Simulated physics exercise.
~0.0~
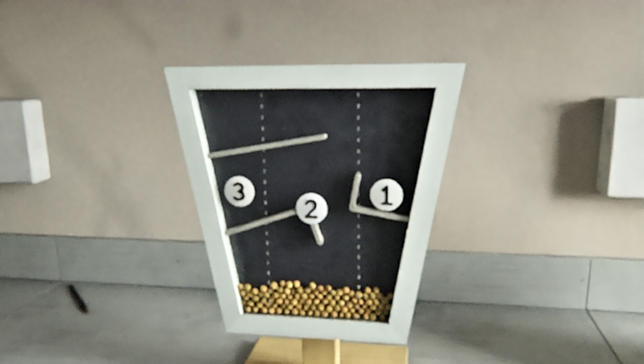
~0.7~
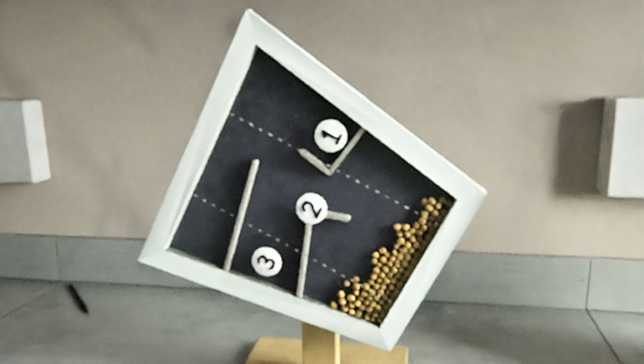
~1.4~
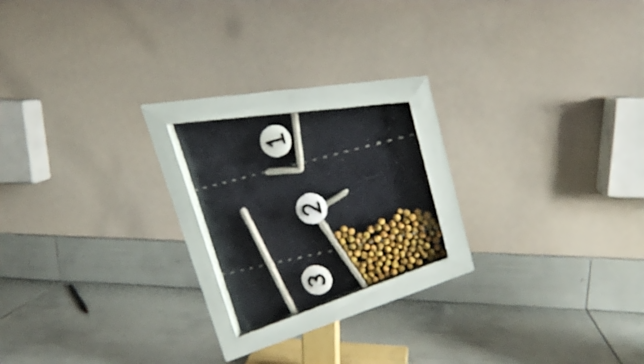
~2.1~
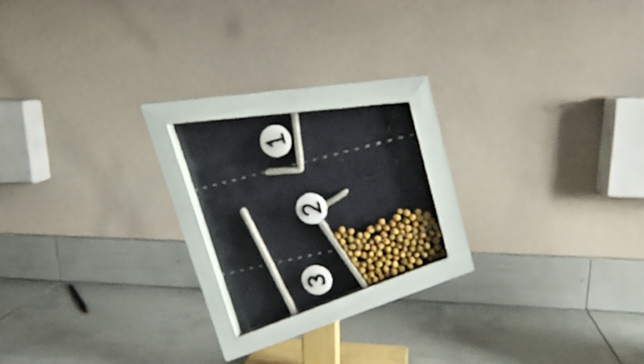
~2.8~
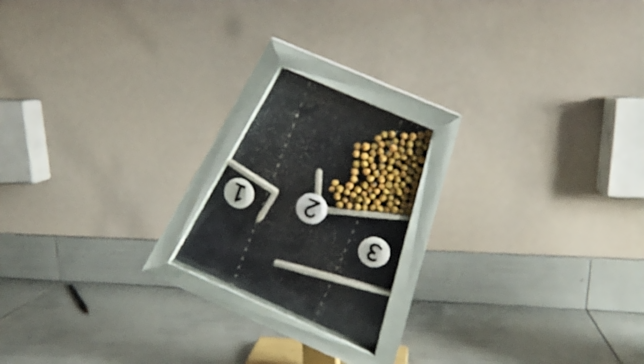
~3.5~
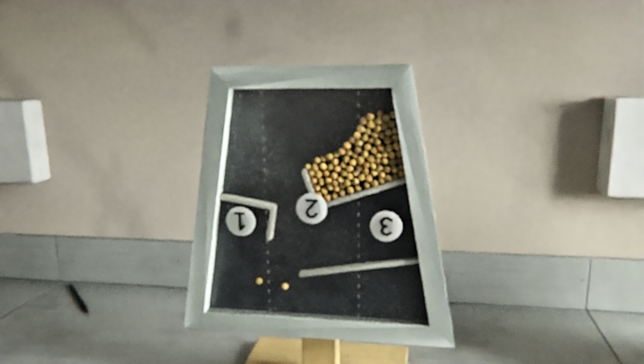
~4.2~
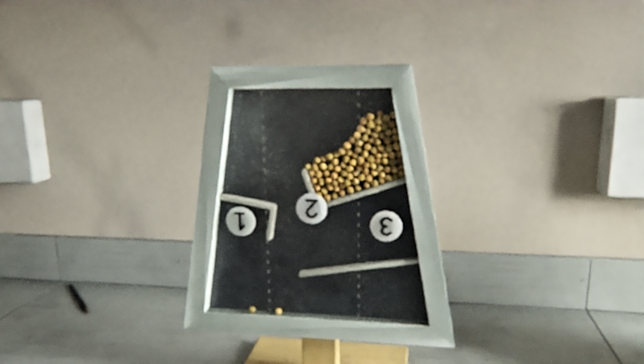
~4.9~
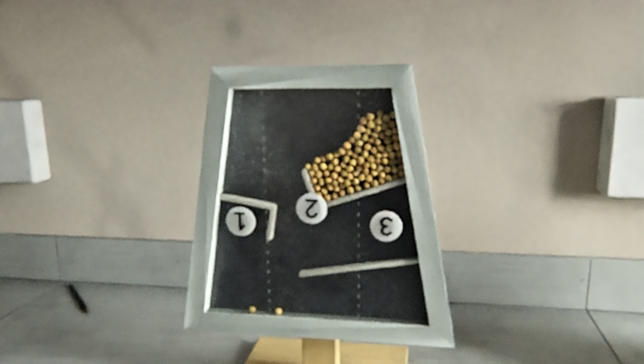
White-framed case of small golden beads turning anticlockwise, pausing, then ending upside down with most beads held on an upper ledge.
